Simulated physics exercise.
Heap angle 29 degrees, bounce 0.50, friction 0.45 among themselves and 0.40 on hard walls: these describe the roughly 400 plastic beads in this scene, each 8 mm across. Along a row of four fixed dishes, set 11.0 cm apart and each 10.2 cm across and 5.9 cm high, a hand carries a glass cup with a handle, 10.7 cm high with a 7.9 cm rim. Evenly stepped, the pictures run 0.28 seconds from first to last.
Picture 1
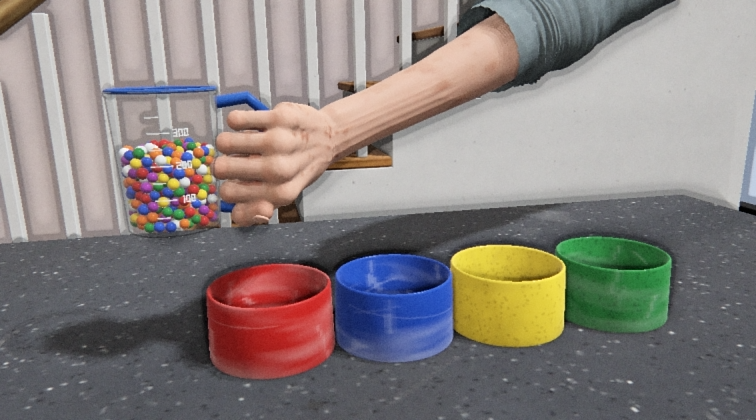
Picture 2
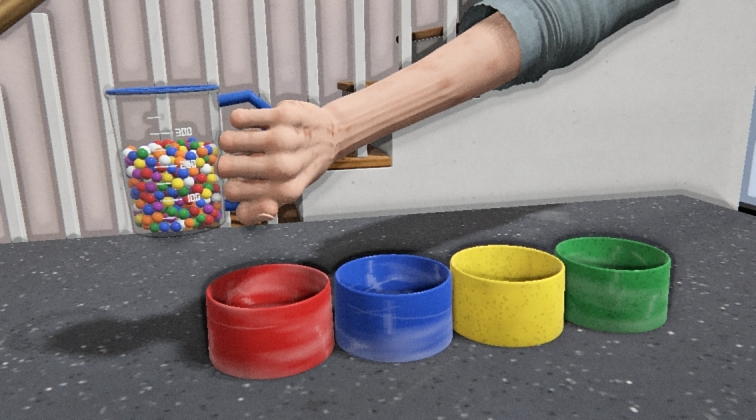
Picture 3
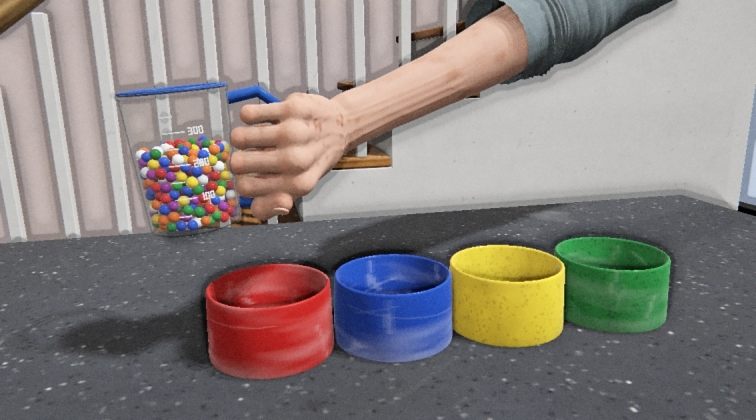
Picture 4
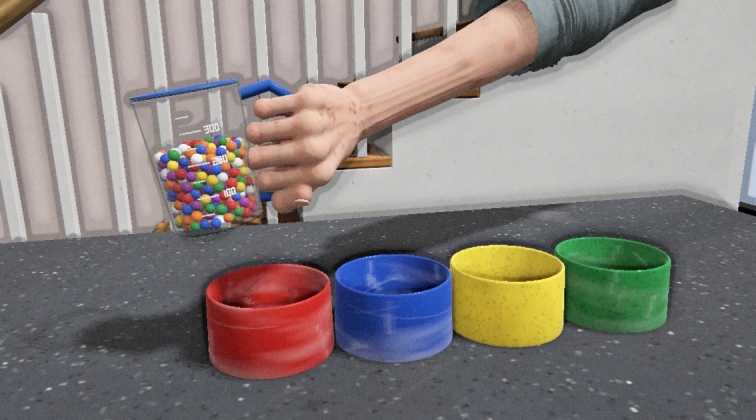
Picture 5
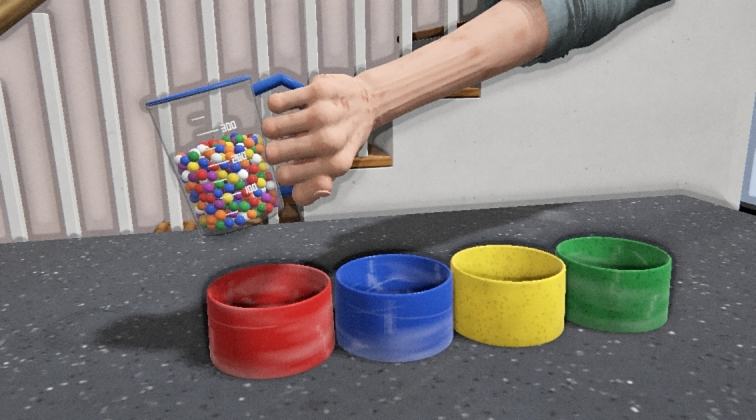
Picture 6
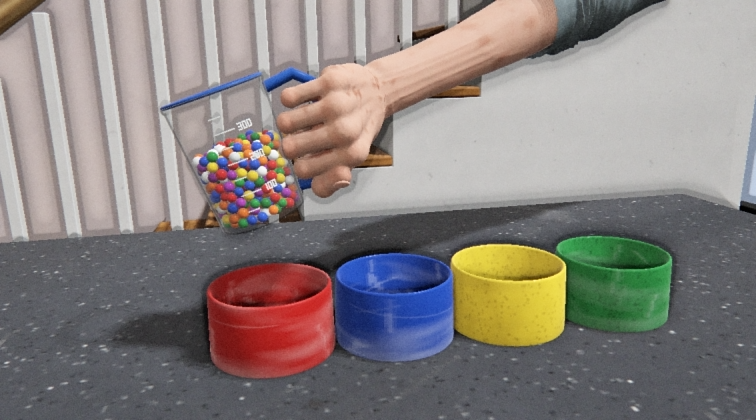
Hand moving a clear cup of multicoloured beads slowly right while tilting it, behind red, blue, yellow and green dishes.
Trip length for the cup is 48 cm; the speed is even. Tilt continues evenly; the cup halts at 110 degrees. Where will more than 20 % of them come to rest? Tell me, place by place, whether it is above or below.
Outcome: Red: I'd say it gets a fifth at most, blue: I'd say it gets a fifth at most, green: I'd say it gets more than a fifth, yellow: I'd say it gets more than a fifth, counter: I'd say it gets a fifth at most.
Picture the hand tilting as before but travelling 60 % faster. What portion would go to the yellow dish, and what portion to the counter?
Shares - yellow 0, counter 0.
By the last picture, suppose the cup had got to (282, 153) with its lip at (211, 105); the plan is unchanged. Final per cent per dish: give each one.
You'd end up with red at 0, blue at 0, green at 100 and yellow at 0.
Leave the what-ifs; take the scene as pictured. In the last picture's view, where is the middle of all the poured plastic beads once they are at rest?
When it all comes to rest, the middle is near (525, 303).
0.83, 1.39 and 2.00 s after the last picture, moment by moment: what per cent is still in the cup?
Series: 100 / 45 / 0 per cent.
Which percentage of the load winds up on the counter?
Some 5 in a hundred.
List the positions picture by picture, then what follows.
Cup at (169, 159), tilt 0 degrees, lip at (106, 91), moved 0.0 cm; middle of the pieces at (165, 187); red dish at (270, 285); blue dish at (393, 274); yellow dish at (507, 263); green dish at (612, 253), in the first picture.
Cup at (173, 159), tilt 1 degrees, lip at (109, 92), moved 0.3 cm; middle of the pieces at (169, 187), in the second picture.
Cup at (185, 158), tilt 4 degrees, lip at (119, 95), moved 1.3 cm; middle of the pieces at (184, 186), in the third picture.
Cup at (203, 157), tilt 9 degrees, lip at (133, 99), moved 2.6 cm; middle of the pieces at (203, 185), in the fourth picture.
Cup at (221, 156), tilt 14 degrees, lip at (148, 104), moved 4.0 cm; middle of the pieces at (224, 184), in the fifth picture.
Cup at (239, 155), tilt 18 degrees, lip at (163, 109), moved 5.3 cm; middle of the pieces at (244, 182); red dish at (270, 284); blue dish at (394, 273); yellow dish at (507, 262); green dish at (612, 253), in the sixth picture.
Then, 0.83 s after the last picture, tilt 85 degrees; cup holds 100 %.
Then, 1.39 s after the last picture, tilt 110 degrees; cup holds 45 %, yellow 50 %.
Then, 2.00 s after the last picture, tilt 110 degrees; cup holds 0 %, green 30 %, yellow 65 %.
In the end, red 0 %, blue 0 %, green 30 %, yellow 65 %, counter 5 %.
